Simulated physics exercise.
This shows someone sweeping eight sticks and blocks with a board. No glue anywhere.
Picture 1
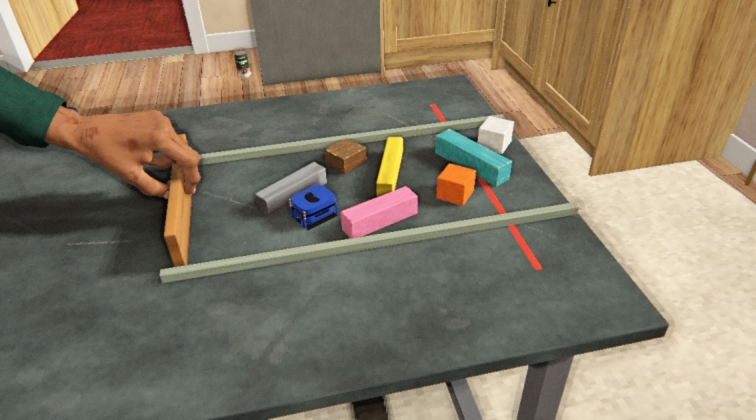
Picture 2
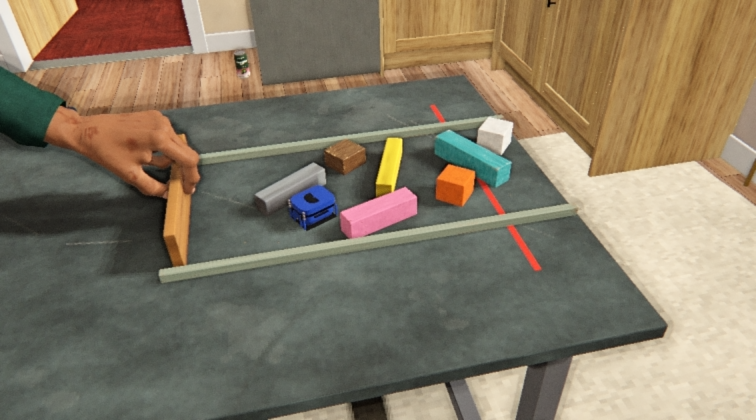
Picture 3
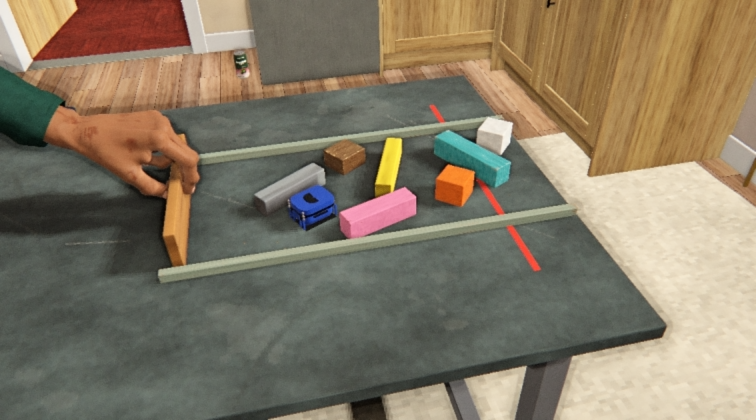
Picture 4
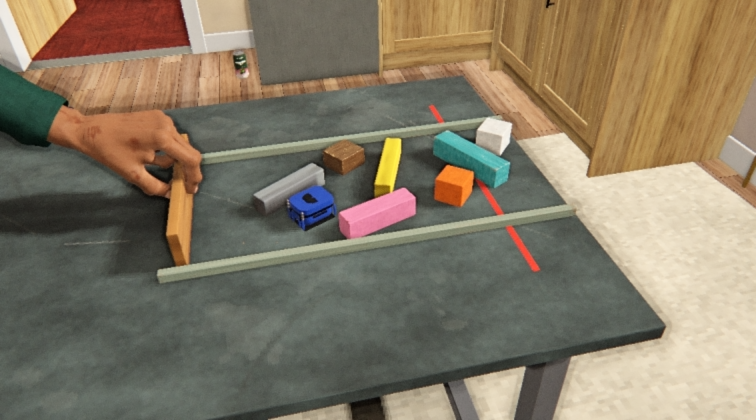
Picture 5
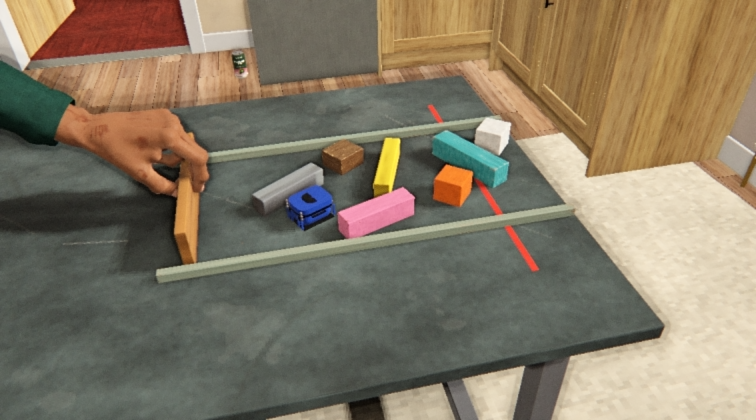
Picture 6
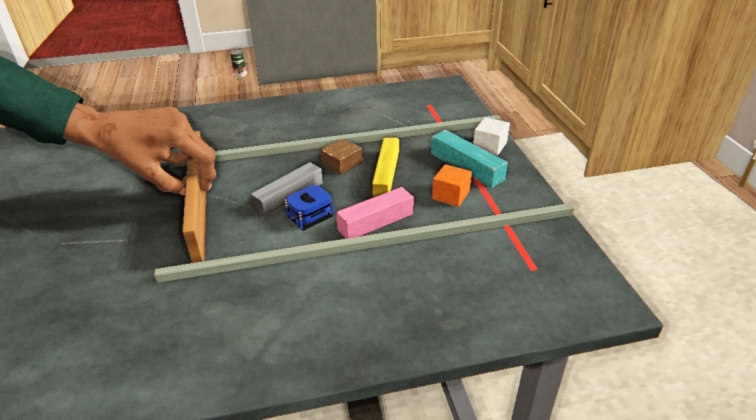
On a dark tabletop in a room with wooden cabinets, a hand holds an upright wooden board between two pale rails, left of scattered colourful blocks and sticks. The board stays nearly still at first, then the hand slides it slightly right, while the pieces show little or no movement.
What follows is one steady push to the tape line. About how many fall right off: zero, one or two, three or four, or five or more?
Outcome: The number that fall off is one or two.
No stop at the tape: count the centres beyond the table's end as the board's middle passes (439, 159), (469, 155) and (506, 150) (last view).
Past the end: 0, 1 and 5.
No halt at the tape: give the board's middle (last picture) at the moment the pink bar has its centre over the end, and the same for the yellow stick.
About (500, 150), and (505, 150) for the other.
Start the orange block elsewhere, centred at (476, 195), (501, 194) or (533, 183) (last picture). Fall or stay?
Place by place, it falls; goes over; survives.
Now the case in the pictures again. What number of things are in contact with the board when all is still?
4 of them.
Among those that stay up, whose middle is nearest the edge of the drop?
Foremost is the turquoise bar.
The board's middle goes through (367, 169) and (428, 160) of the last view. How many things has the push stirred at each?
5 and 8.
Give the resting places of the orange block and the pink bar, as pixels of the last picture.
First (531, 175), then (535, 201).
Soon after, none off yet; white block at rest near (491, 136); turquoise bar at rest near (468, 158); orange block at rest near (452, 185).
Then, none off yet; white block moved a little near (501, 134); turquoise bar moved a little near (492, 154); orange block moved about its own width near (492, 179).
At rest, the number that fall off is one or two; fallen, white block.
